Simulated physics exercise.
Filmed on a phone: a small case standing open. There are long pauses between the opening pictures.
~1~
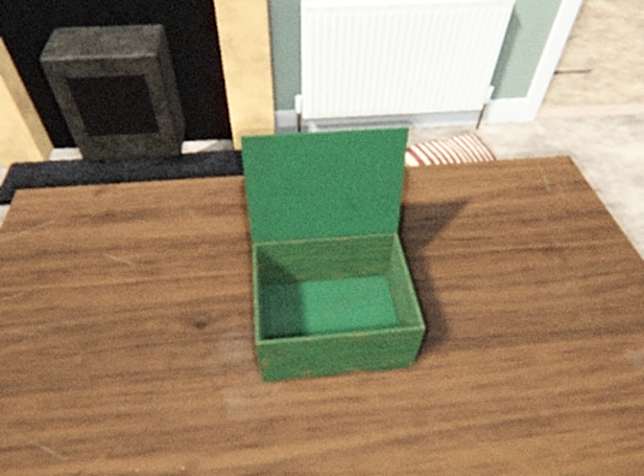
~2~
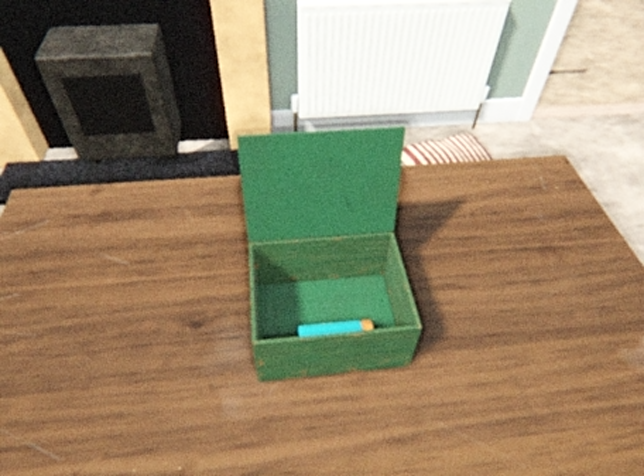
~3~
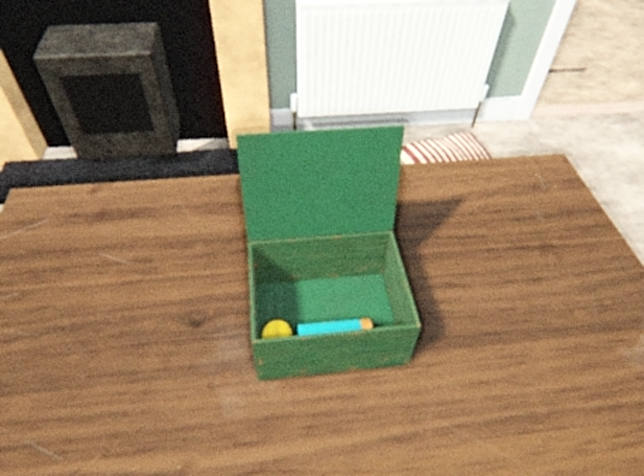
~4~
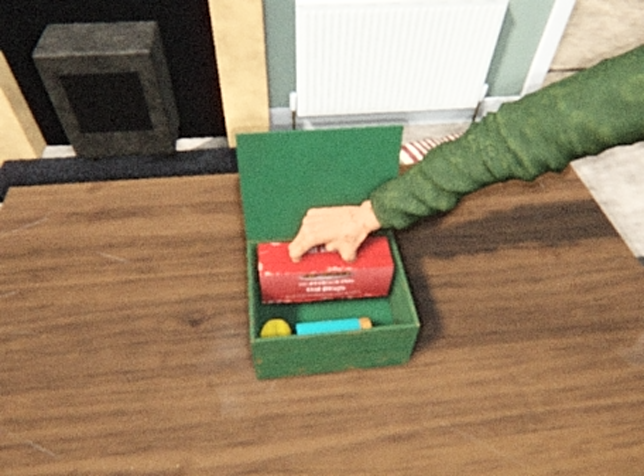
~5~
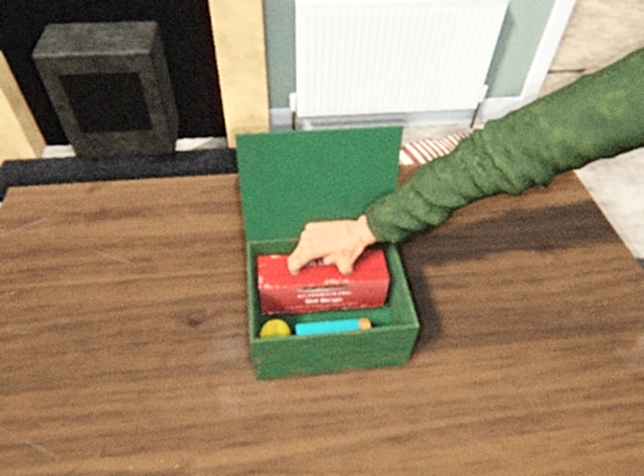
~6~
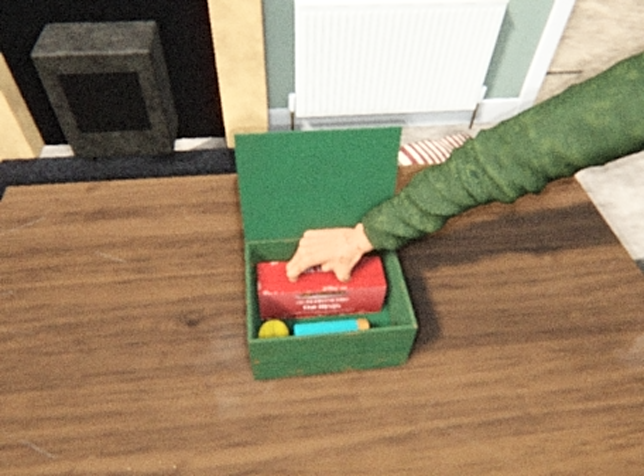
A hand in a green sleeve lowering a red carton into an open green box, after a blue tube and yellow object appear inside.
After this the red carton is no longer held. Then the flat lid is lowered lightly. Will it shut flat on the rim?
As it turns out, it closes.
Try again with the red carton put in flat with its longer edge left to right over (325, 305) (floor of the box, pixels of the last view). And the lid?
Then it sits on the rim.
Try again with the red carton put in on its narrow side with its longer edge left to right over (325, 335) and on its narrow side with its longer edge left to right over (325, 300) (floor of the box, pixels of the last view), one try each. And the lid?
First, it sits on the rim; second, it shuts flat.
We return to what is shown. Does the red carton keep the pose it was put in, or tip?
It keeps its pose.
Then, 1.20 s on from there, lid starting down.
Then, 1.80 s on from there, lid 46° above the rim.
Then, 2.20 s on from there, lid 14° above the rim.
In the end, lid shut; all 3 unmoved. At the end, from the last picture's camera, red carton near (320, 289).
